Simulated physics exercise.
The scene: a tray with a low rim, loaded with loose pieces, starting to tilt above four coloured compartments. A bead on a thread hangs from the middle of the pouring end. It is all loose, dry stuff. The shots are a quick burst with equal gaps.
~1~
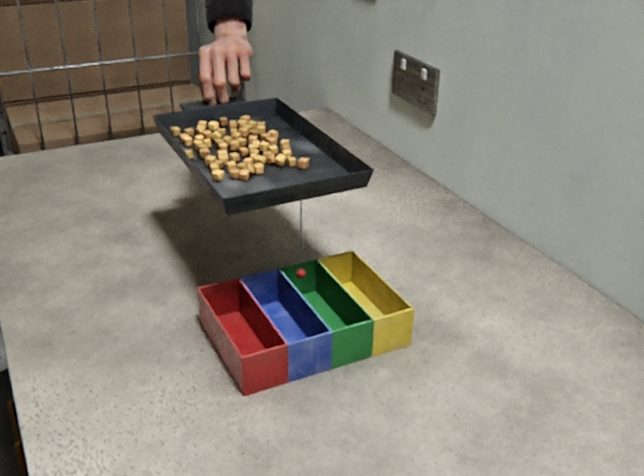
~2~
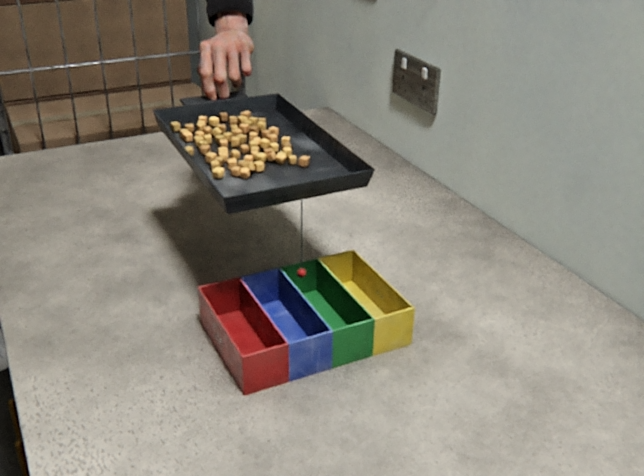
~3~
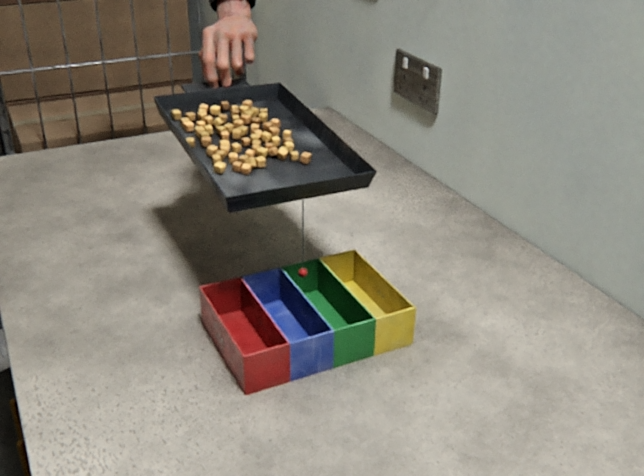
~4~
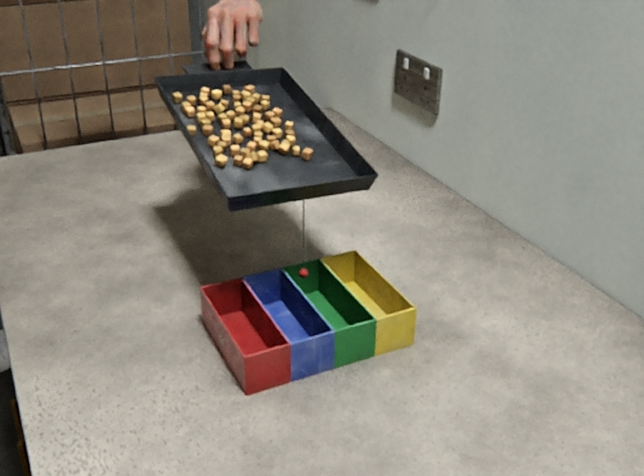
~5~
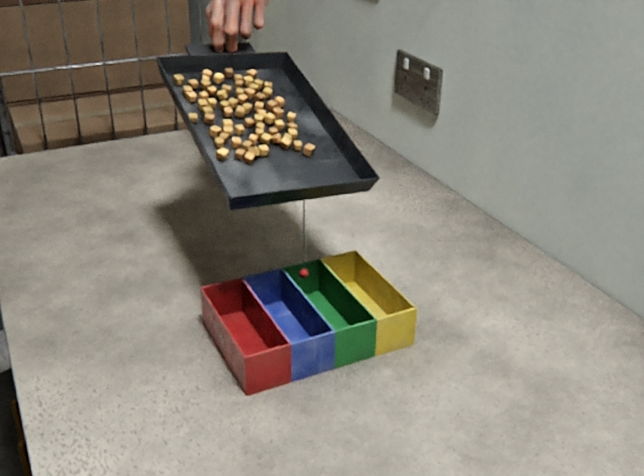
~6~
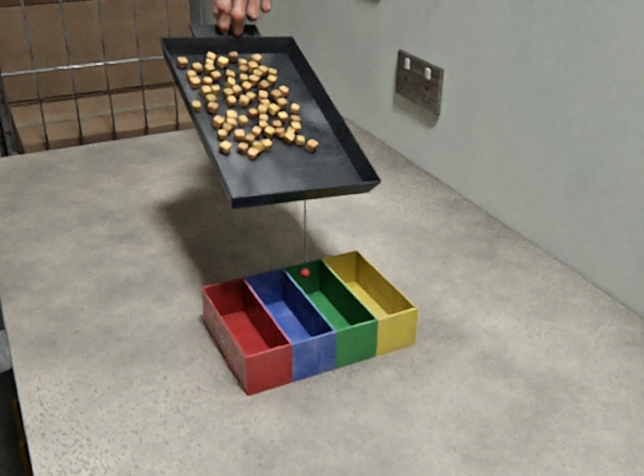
A hand steadily raises the back of a dark tray of small cubes above four coloured compartments.
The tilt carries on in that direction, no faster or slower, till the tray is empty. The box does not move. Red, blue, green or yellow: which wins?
The yellow one ends fullest.
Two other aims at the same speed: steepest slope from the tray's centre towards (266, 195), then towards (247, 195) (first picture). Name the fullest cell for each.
In turn: The red cell; the red cell.
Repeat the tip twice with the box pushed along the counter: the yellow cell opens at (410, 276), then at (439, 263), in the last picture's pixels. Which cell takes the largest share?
The first try: Green. The second: That blue cell.
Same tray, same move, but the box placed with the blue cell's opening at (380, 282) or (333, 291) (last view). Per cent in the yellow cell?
Near 0 % and 10 %.
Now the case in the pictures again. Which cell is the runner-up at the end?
Next in line is the green one.
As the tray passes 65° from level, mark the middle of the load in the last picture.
Around (329, 173).
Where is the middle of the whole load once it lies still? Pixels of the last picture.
Near (381, 326).
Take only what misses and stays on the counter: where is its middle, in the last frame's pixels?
Near (444, 324).
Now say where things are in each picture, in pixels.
In the first picture, corners of the pouring end at (226, 195) and (367, 168), level; middle of the load at (235, 146), small wooden cubes; bead on its thread at (301, 274); red cell at (265, 366); blue cell at (310, 353); green cell at (352, 341); yellow cell at (393, 329).
In the second picture, corners of the pouring end at (227, 194) and (368, 168), level; middle of the load at (236, 142).
In the third picture, corners of the pouring end at (229, 194) and (370, 170), tipped barely, lowest at the right corner; middle of the load at (237, 134).
In the fourth picture, corners of the pouring end at (231, 193) and (372, 173), tipped a little, lowest at the right corner; middle of the load at (239, 123).
In the fifth picture, corners of the pouring end at (233, 193) and (373, 175), tipped clearly, lowest at the right corner; middle of the load at (241, 112).
In the sixth picture, corners of the pouring end at (236, 193) and (375, 178), tipped clearly, lowest at the right corner; middle of the load at (244, 102); red cell at (269, 366); blue cell at (314, 353); green cell at (356, 340); yellow cell at (397, 328).
Soon, tray tipped steeply; nearly all on the tray; a stray few falling or outside the box.
A while on, tray tipped past a quarter turn; about half on the tray; a small part in the yellow cell; a stray few in the blue cell; a stray few in the green cell; about a quarter falling or outside the box.
Towards the end, tray tipped past a quarter turn; about half in the yellow cell; a small part in the green cell; a small part in the blue cell; about a quarter falling or outside the box.
Finally, tray tipped past a quarter turn; about half in the yellow cell; a small part in the green cell; a small part in the blue cell; none in the red cell; about a quarter outside the box.
